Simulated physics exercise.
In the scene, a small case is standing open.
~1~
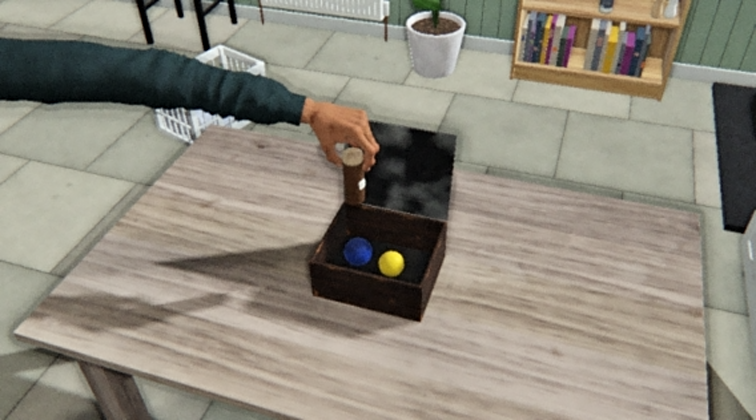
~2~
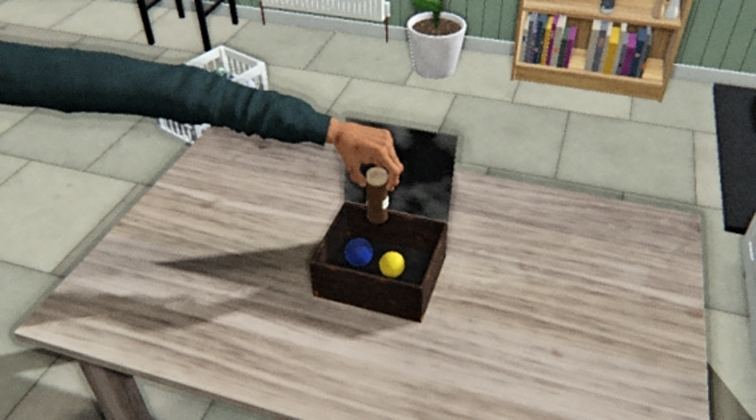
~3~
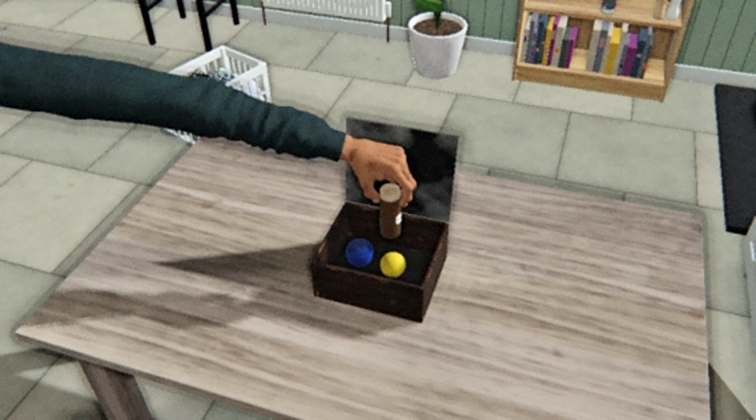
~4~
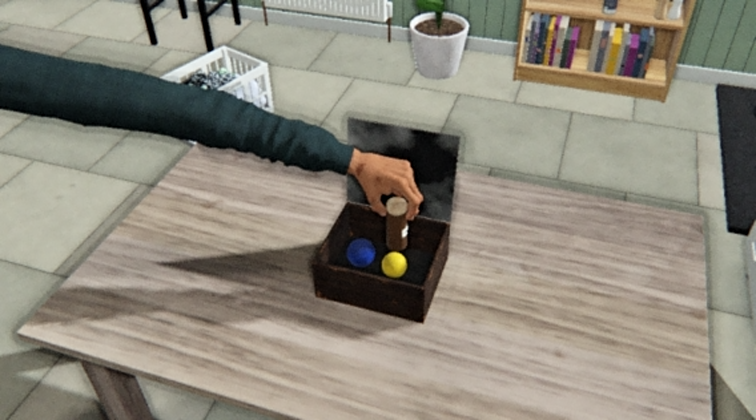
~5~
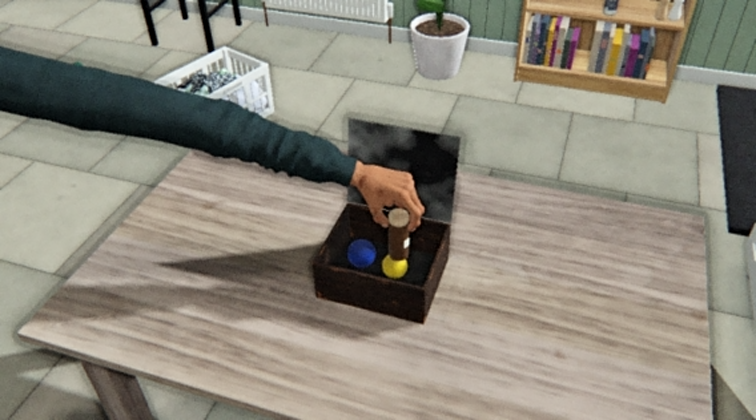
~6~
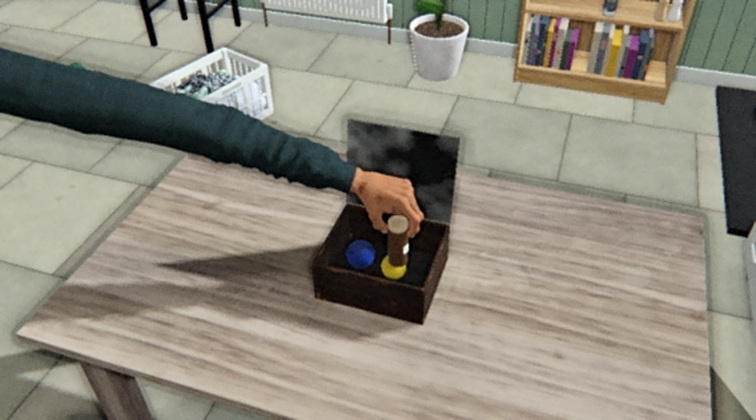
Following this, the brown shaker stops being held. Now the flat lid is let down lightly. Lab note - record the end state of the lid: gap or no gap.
Meets the rim.
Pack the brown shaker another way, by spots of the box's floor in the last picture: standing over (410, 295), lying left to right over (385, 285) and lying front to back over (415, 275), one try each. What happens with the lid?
First, it will not close; second, it closes; third, it sits on the rim.
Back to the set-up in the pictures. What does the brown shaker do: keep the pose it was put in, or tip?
Result: It leans over.
Then, 0.50 s past the last view, brown shaker on its side near (402, 287); yellow lemon displaced about its own width; blue ball displaced a little.
Then, 1.40 s past the last view, lid 72° above the rim; brown shaker on its side near (401, 287); yellow lemon displaced well along; blue ball displaced a little.
Then, 2.00 s past the last view, lid 26° above the rim; brown shaker on its side near (401, 287); yellow lemon displaced well along; blue ball displaced a little.
Finally, lid shut; down or leaning hard in the box, brown shaker; moved from the start, yellow lemon; blue ball still in place. Final places as the last picture's camera would see them, brown shaker near (401, 287).
